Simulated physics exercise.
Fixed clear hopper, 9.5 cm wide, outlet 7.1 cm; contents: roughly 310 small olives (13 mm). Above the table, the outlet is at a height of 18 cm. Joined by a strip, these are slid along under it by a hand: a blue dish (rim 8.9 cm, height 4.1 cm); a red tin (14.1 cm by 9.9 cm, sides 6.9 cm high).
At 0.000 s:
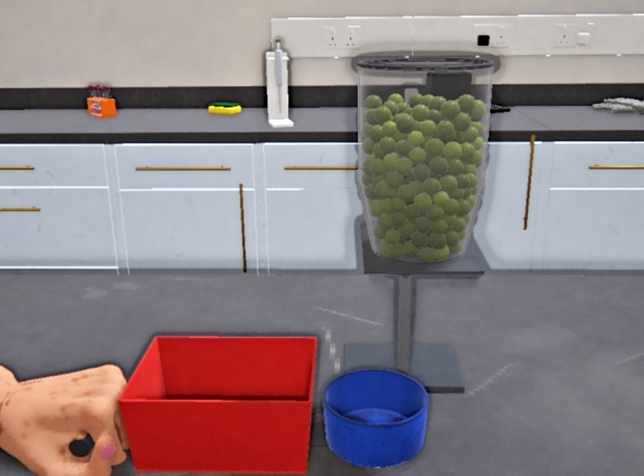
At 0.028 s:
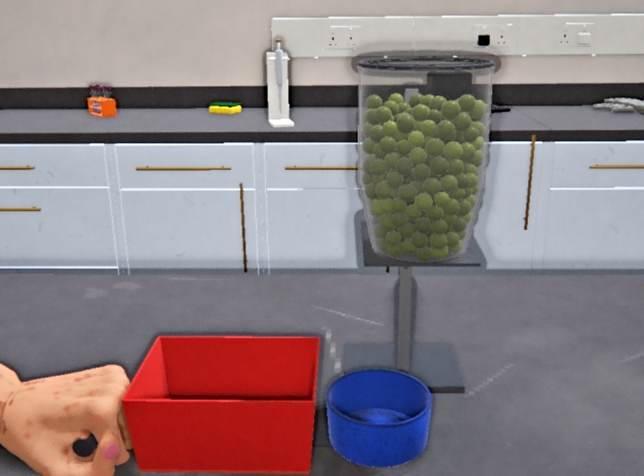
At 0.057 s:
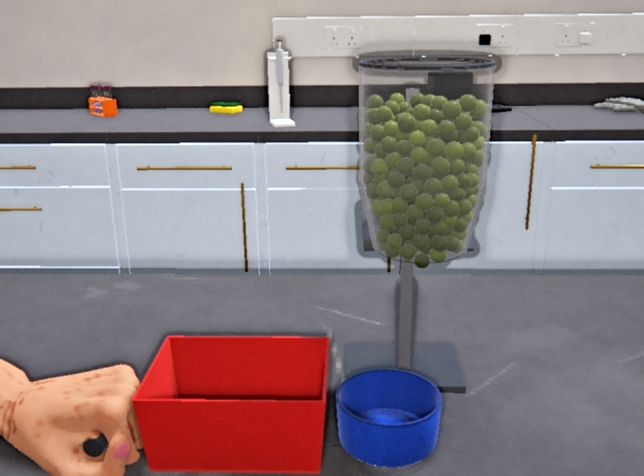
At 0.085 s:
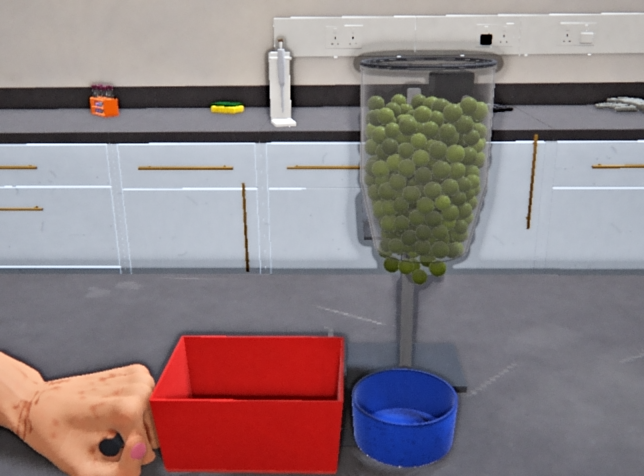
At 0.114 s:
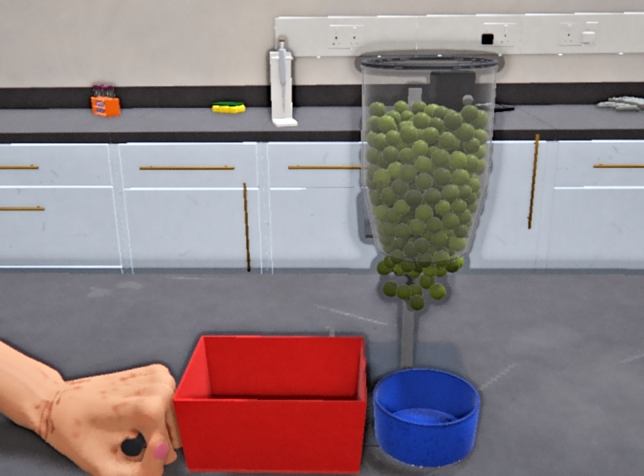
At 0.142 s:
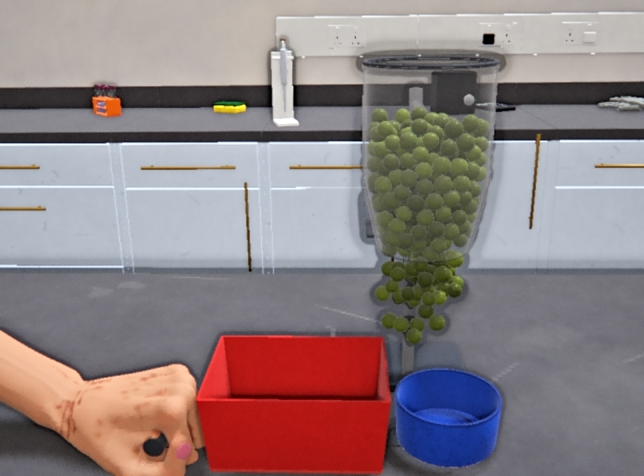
A hand at the lower left slides a red open box and a round blue dish beside it a short way to the right across a grey counter, seen from in front and slightly above in a kitchen. A tall clear container packed with small green olives hangs above, with pale cabinets, a sponge and sockets behind. Olives then drop from its bottom in a thickening cluster, while the view stays nearly still.
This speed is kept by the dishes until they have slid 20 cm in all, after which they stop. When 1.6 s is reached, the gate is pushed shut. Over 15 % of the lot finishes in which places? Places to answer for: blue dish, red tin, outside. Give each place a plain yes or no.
Place by place: Blue dish no, red tin yes, outside no.
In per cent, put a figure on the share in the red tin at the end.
Share: Some 95 %.
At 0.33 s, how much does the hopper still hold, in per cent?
Estimate: Close to 35 per cent.
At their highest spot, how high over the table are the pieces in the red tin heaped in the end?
7.0 cm, give or take.
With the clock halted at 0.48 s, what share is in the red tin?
It comes to some 85 in a hundred.
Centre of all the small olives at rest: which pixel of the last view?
Centre at rest: Approx. (449, 411) in the final picture.
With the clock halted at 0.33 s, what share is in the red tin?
The share there at that time comes to around 45 per cent.
After 0.33 s, hopper 35 %, red tin 45 %, in the air 15 %; middle of all pieces on or above the table near (430, 322).
After 0.48 s, red tin 85 %, in the air 10 %; middle of all pieces on or above the table near (448, 395).
Then, at 0.63 s, red tin 95 %; middle of all pieces on or above the table near (454, 410).
After 0.77 s, red tin 95 %; middle of all pieces on or above the table near (455, 410).
At rest (2.2 s), hopper 0 %, blue dish 0 %, red tin 95 %, outside 0 %.
